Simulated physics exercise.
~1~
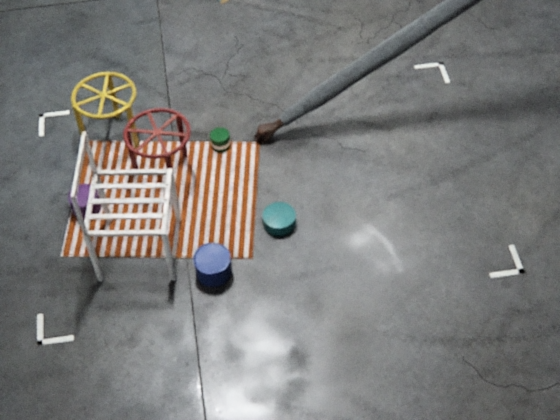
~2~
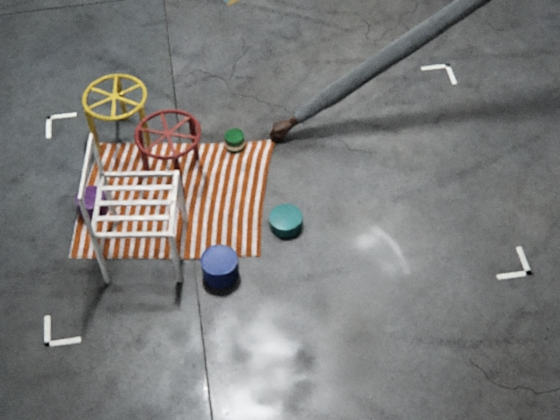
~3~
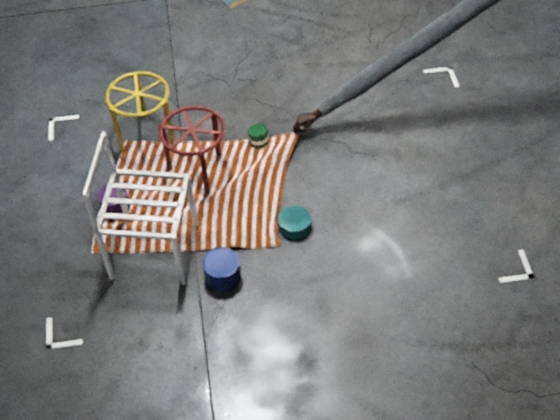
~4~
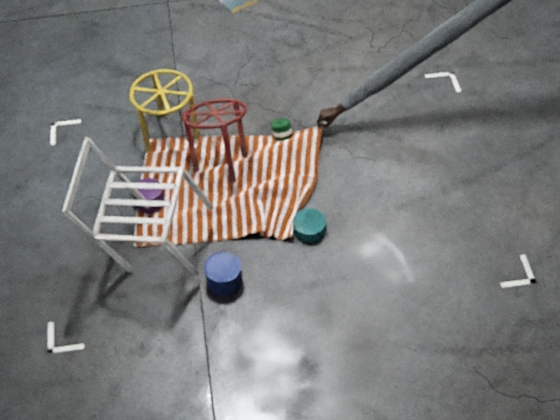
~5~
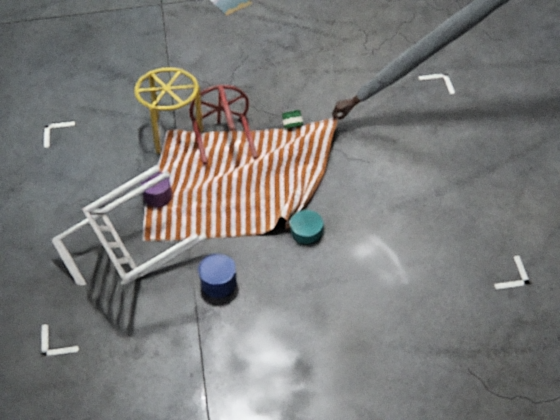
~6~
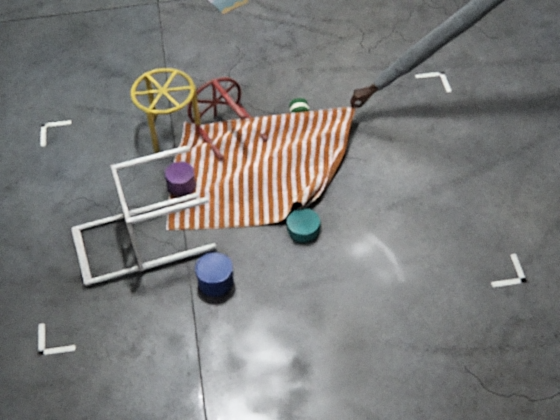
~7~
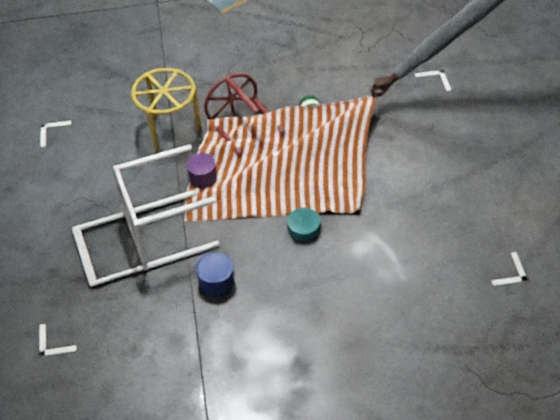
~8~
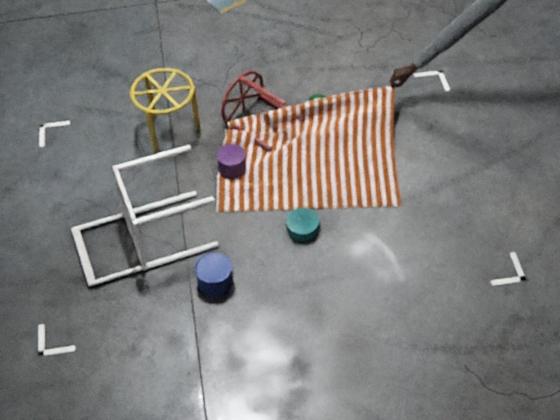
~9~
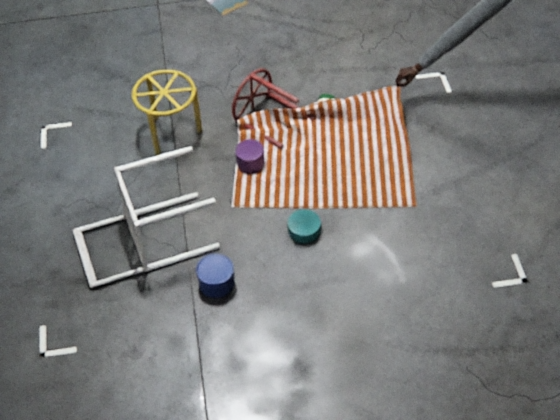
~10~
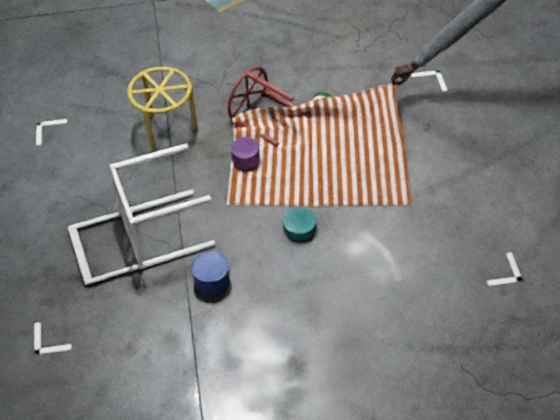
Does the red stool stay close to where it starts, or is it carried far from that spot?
The red stool is carried far from its starting spot, tipping over as the cloth is pulled and ending on its side further to the right.
